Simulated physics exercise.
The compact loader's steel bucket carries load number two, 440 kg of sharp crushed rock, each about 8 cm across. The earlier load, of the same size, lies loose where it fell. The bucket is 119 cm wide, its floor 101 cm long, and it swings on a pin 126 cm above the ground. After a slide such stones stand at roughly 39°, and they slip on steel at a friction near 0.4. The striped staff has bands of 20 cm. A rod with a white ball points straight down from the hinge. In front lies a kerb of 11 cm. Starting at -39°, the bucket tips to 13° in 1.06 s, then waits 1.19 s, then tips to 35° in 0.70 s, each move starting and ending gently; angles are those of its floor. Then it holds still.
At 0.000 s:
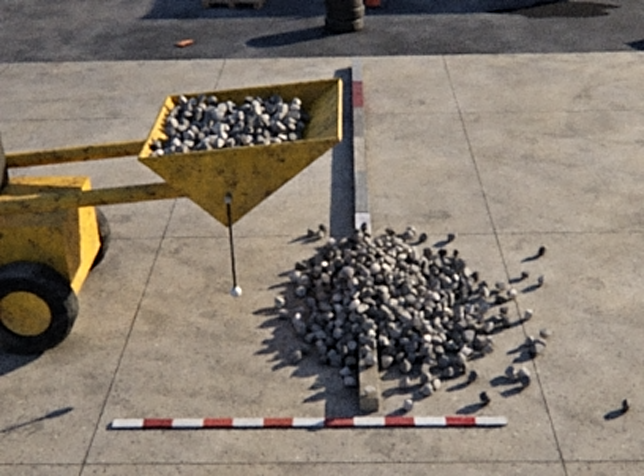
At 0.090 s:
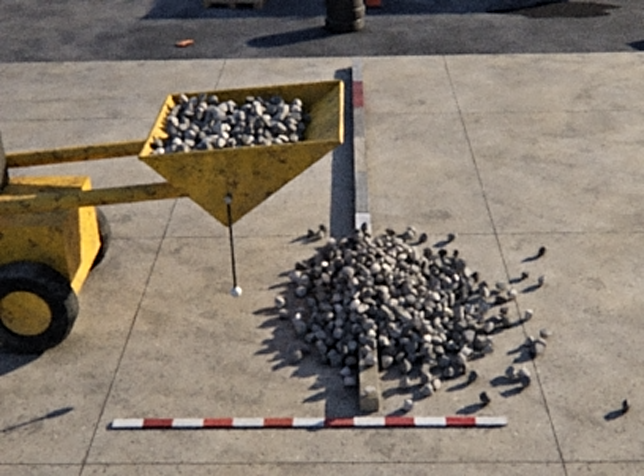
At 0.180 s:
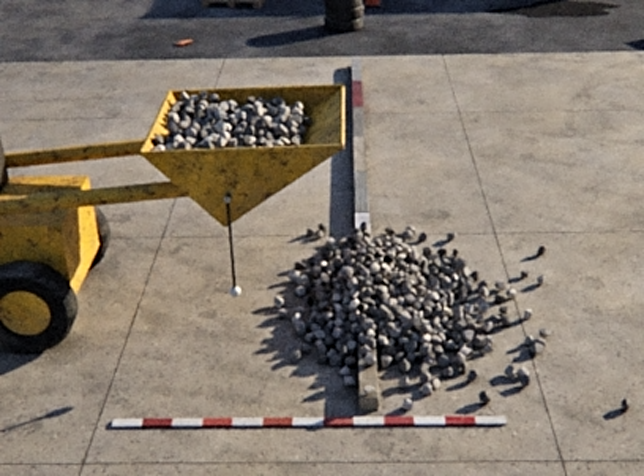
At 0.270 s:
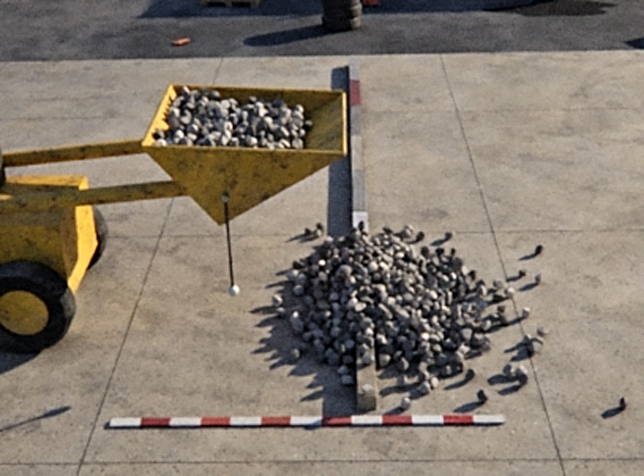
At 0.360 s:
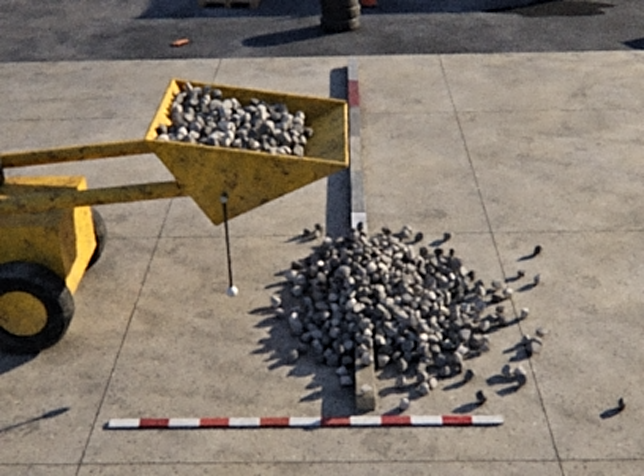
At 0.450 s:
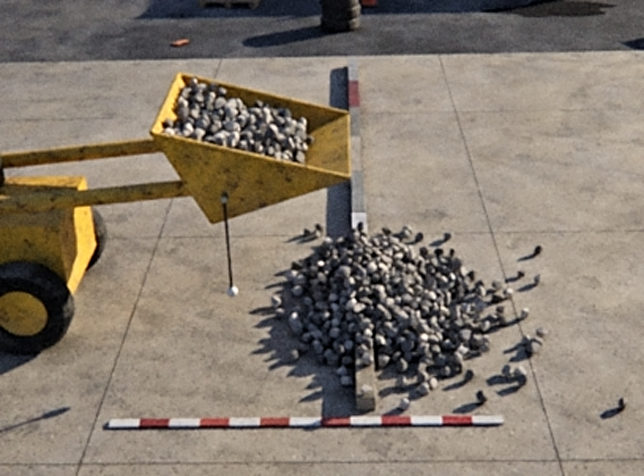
On a sunlit concrete yard, a yellow loader holds a bucket of grey stones beside a loose pile lying across a low kerb; the bucket slowly tilts, its left edge rising and right lip lowering, while the stones shift slightly inside.
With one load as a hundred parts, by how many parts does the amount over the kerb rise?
Some 41 per cent is added.
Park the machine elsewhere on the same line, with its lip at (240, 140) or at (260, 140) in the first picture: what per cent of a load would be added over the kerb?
Near 0 per cent from the first place, 0 from the second.
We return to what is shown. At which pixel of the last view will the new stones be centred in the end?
Around (357, 280).
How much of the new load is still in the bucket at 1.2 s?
It holds some 100 per cent.
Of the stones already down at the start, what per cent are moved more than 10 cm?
About 0 per cent.
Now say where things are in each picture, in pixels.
In the first frame, the bucket is at -39°, its lip at (340, 140); the top of the load is at (236, 106). The earlier load is highest near (369, 277), 29 cm above ground level, 40 % on this side of the kerb, 60 % over the kerb.
The second frame shows lip at (341, 142), floor tilted -38°, highest stones at (229, 108); the stones move at 0.1 m/s on average.
In the third frame, the bucket is at -35°, its lip at (344, 147); the top of the load is at (230, 107); the stones move at 0.2 m/s on average.
In the fourth frame, the bucket is at -31°, its lip at (345, 154); the top of the load is at (189, 104); the stones move at 0.3 m/s on average.
The fifth frame shows lip at (347, 166), floor tilted -25°, highest stones at (186, 100); the stones move at 0.3 m/s on average.
The sixth frame shows lip at (350, 178), floor tilted -19°, highest stones at (190, 94); the stones move at 0.3 m/s on average.
After 0.8 s the floor is at 5°; in per cent of one load, 100 in the bucket, 40 on this side of the kerb, 60 over the kerb; the foremost stones are at (543, 314).
After 1.2 s the floor is at 13°; in per cent of one load, 100 in the bucket, 40 on this side of the kerb, 60 over the kerb; the foremost stones are at (543, 314).
After 3.4 s the floor is at 35°; in per cent of one load, 31 in the bucket, 94 on this side of the kerb, 75 over the kerb; the foremost stones are at (543, 314).
After 6.1 s the floor is at 35°; in per cent of one load, 0 in the bucket, 99 on this side of the kerb, 101 over the kerb; the foremost stones are at (544, 312). Net gain over the kerb, 41.
